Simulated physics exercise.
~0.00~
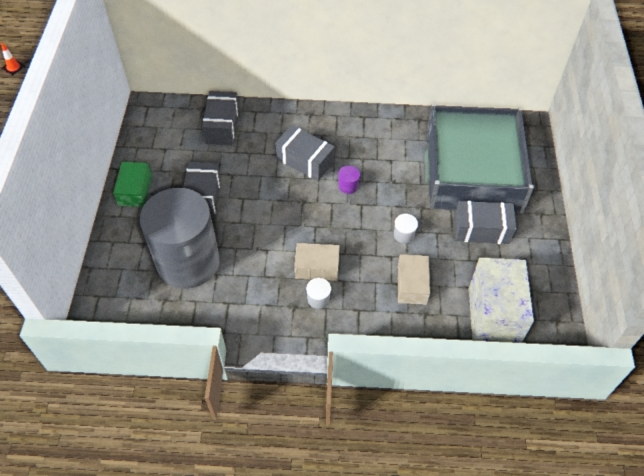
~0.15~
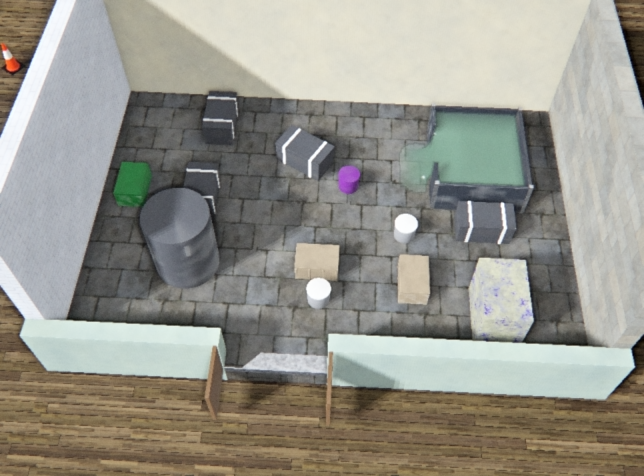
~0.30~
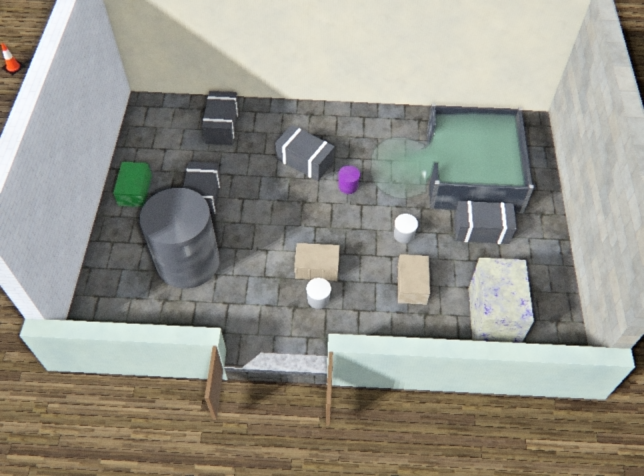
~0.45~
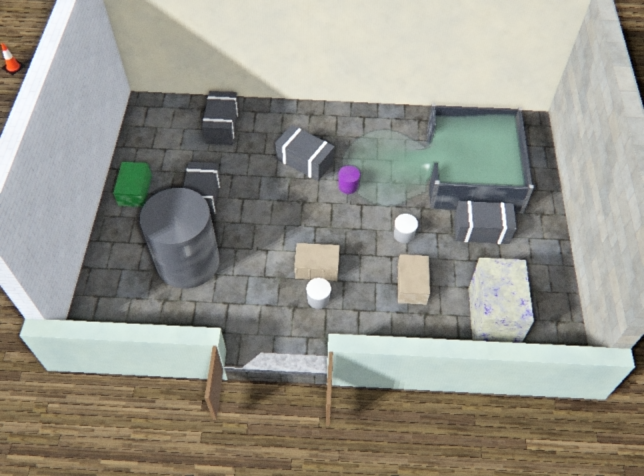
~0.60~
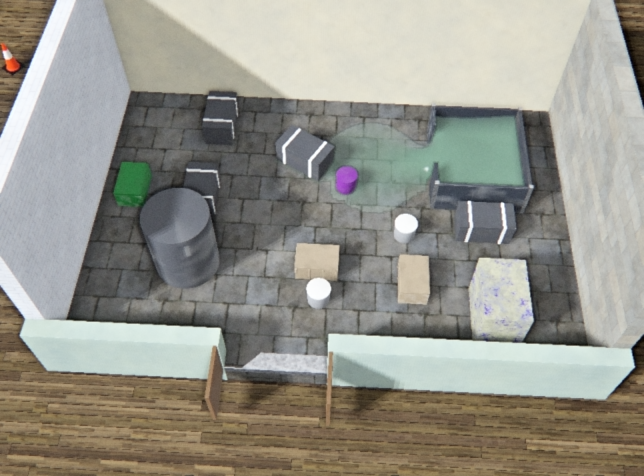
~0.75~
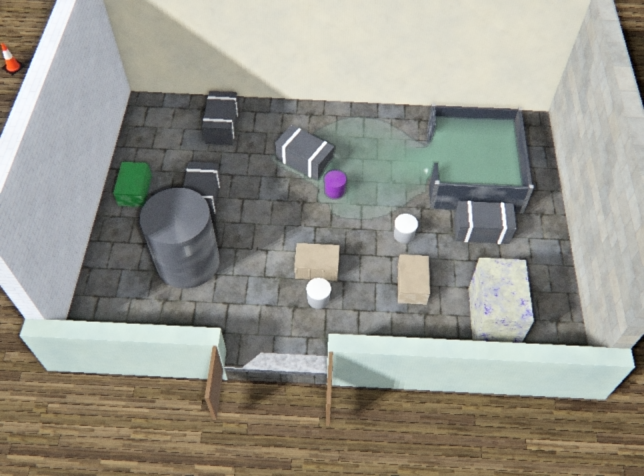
Water poured out through the broken left side of the open tank and spread left across the grey stone floor, reaching the purple pail and nudging it a little way left while everything else stayed put.
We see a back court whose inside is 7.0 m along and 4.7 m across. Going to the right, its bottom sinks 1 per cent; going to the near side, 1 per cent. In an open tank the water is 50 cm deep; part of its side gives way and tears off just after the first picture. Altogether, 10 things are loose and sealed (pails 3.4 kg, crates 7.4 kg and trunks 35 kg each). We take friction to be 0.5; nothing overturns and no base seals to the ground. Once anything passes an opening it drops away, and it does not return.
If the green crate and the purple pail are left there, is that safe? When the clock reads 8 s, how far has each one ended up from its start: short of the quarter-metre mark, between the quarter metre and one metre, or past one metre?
Green crate: Past one metre; purple pail: Past one metre.
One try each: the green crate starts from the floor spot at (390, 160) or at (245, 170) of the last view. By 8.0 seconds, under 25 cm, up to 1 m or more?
Run one, it gets swept far; run two, it gets swept far.
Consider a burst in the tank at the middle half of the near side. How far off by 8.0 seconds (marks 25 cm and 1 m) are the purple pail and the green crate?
The purple pail would remain almost still and the green crate would remain almost still.
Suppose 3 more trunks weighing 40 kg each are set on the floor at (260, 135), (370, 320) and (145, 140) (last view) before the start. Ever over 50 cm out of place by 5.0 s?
Answers, first to last: Not exceeding, not exceeding, not exceeding.
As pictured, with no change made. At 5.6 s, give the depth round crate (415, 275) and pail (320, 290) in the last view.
Some 0 cm at the first, some 1 cm at the second.
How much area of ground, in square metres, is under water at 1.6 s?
Wet area: Approx. 10.5 m2.
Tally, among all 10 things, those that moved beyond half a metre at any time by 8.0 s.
Count: 3.
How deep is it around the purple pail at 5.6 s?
Close to 5 centimetres.
After 1.6 s the green crate is near (131, 178), 0.0 m from its start, aground; the purple pail is near (240, 231), 1.9 m from its start, aground; 0 of 10 are out; 0 afloat.
After 3.6 s the green crate is near (131, 178), 0.0 m from its start, aground; the purple pail is near (209, 327), 3.2 m from its start, afloat; 0 of 10 are out; 1 afloat.
After 5.6 s the green crate is near (129, 212), 0.6 m from its start, afloat; the purple pail is near (205, 328), 3.2 m from its start, afloat; 0 of 10 are out; 2 afloat.
After 8.0 s the green crate is near (134, 294), 2.0 m from its start, afloat; the purple pail is near (216, 321), 3.1 m from its start, afloat; 0 of 10 are out; 2 afloat.
